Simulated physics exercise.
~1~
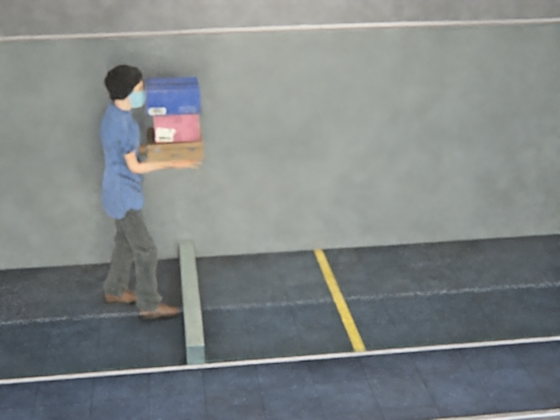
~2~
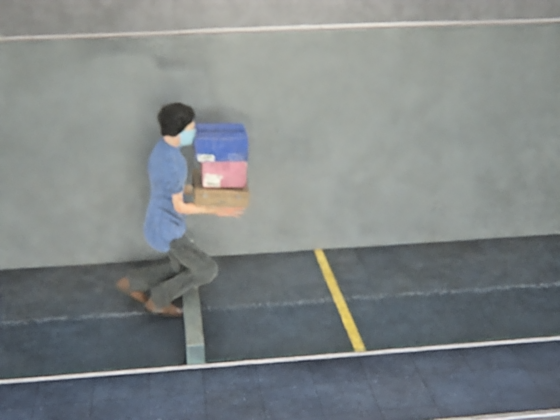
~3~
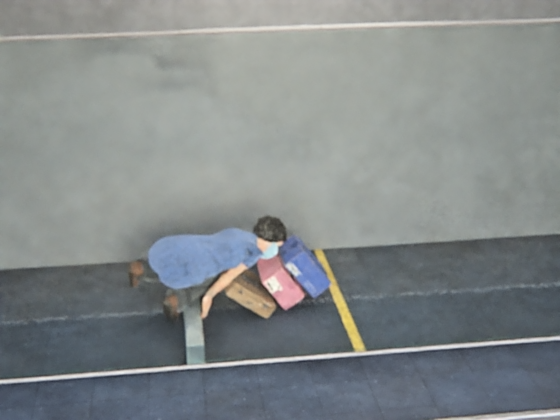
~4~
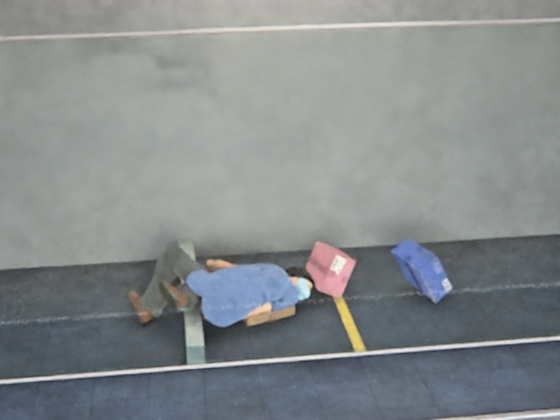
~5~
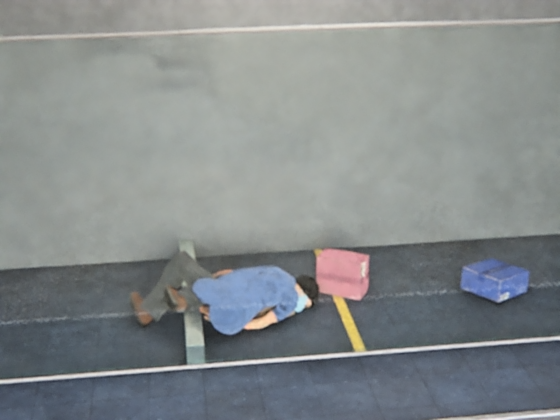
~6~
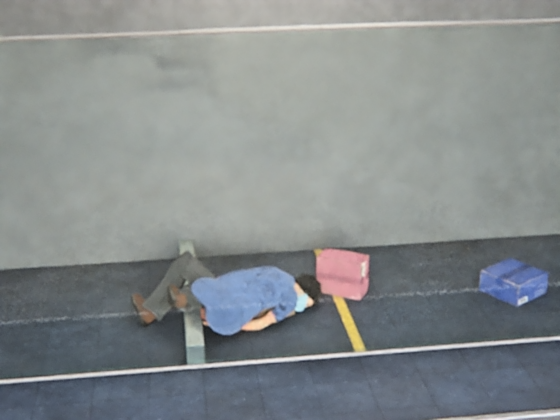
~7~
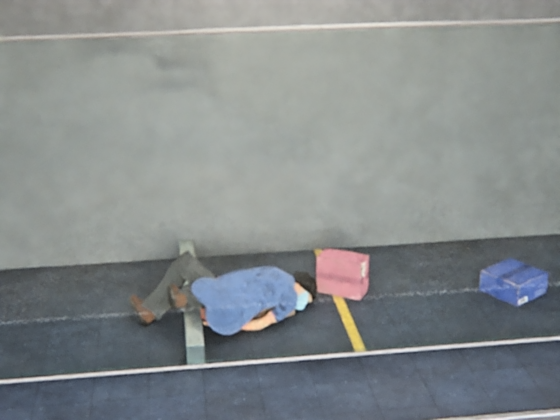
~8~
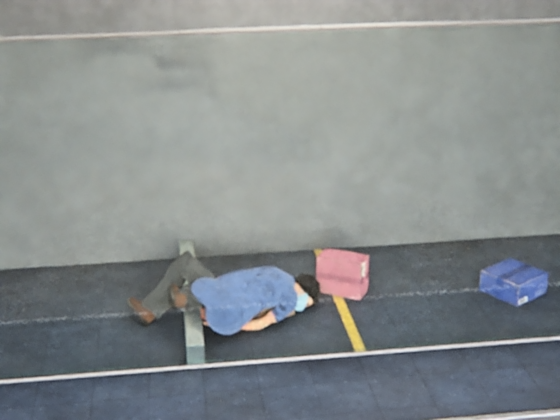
In the video, a masked porter carrying a blue carton, pink parcel and brown toolbox pitches right over a low rail and drops them, ending face down short of the yellow line, with the toolbox beside him and the blue carton resting well beyond the line.
